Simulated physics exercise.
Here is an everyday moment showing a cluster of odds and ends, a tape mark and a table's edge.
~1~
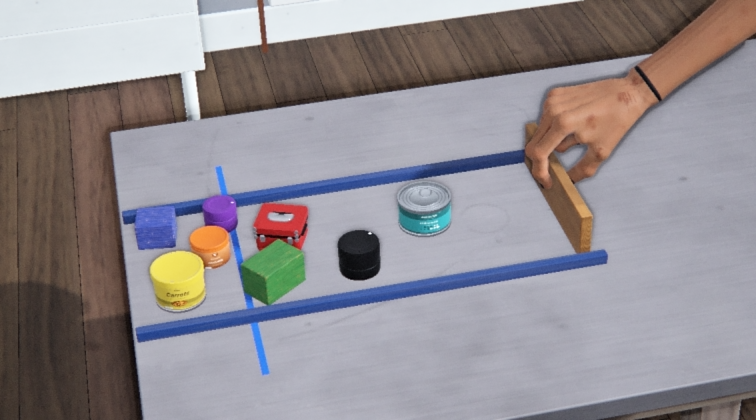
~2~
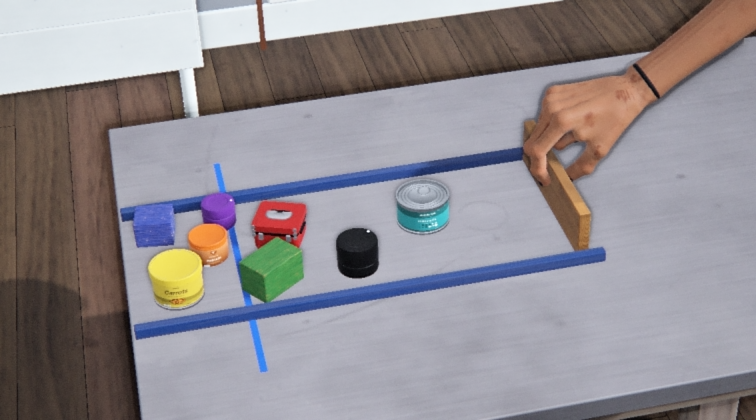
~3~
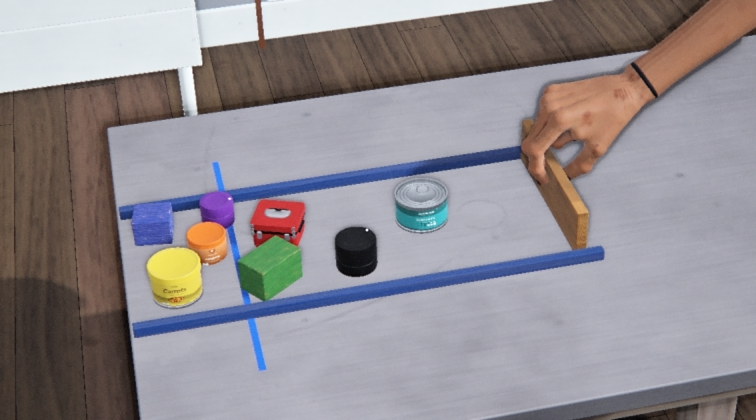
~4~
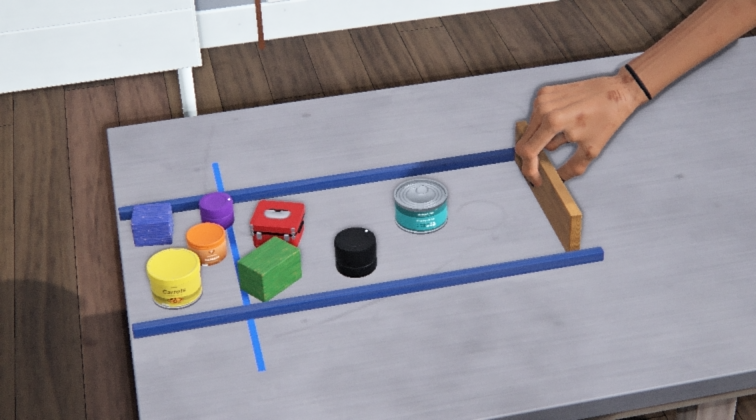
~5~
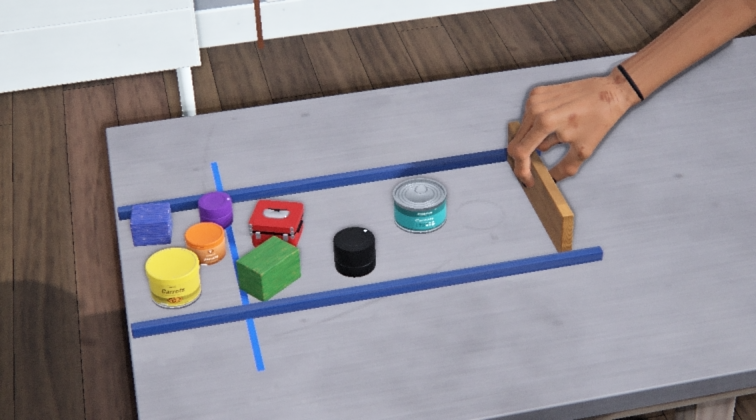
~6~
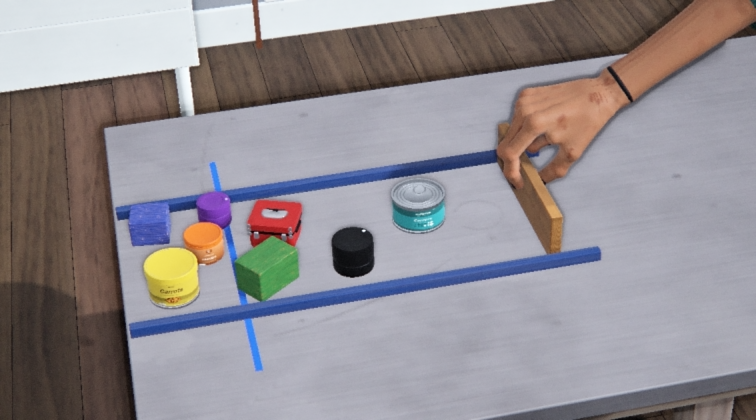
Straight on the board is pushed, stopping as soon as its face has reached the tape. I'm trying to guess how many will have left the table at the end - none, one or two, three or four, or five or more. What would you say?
I would say one or two.
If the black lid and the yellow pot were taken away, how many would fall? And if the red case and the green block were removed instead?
1 in the first try, 0 in the second.
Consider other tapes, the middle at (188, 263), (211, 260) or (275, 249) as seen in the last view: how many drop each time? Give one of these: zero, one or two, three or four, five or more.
One after another: Either three or four; 1 or 2; zero.
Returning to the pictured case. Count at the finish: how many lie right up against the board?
The figure is 3.
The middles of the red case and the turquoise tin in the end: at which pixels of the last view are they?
The red case stops around (153, 248); the turquoise tin around (204, 238).
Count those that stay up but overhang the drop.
The number overhanging is 0.
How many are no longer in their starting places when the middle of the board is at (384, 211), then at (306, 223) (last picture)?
Moved so far: 1, then 5.
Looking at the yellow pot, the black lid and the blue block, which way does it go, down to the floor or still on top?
Yellow pot: Goes down; black lid: Stays up; blue block: Stays up.
Early on, none off yet; blue block at rest near (150, 224); yellow pot at rest near (172, 278); orange tub at rest near (204, 244).
A while later, none off yet; blue block at rest near (150, 224); yellow pot at rest near (172, 278); orange tub at rest near (201, 244).
Finally, the number that fall off is one or two; lost, orange tub and yellow pot.
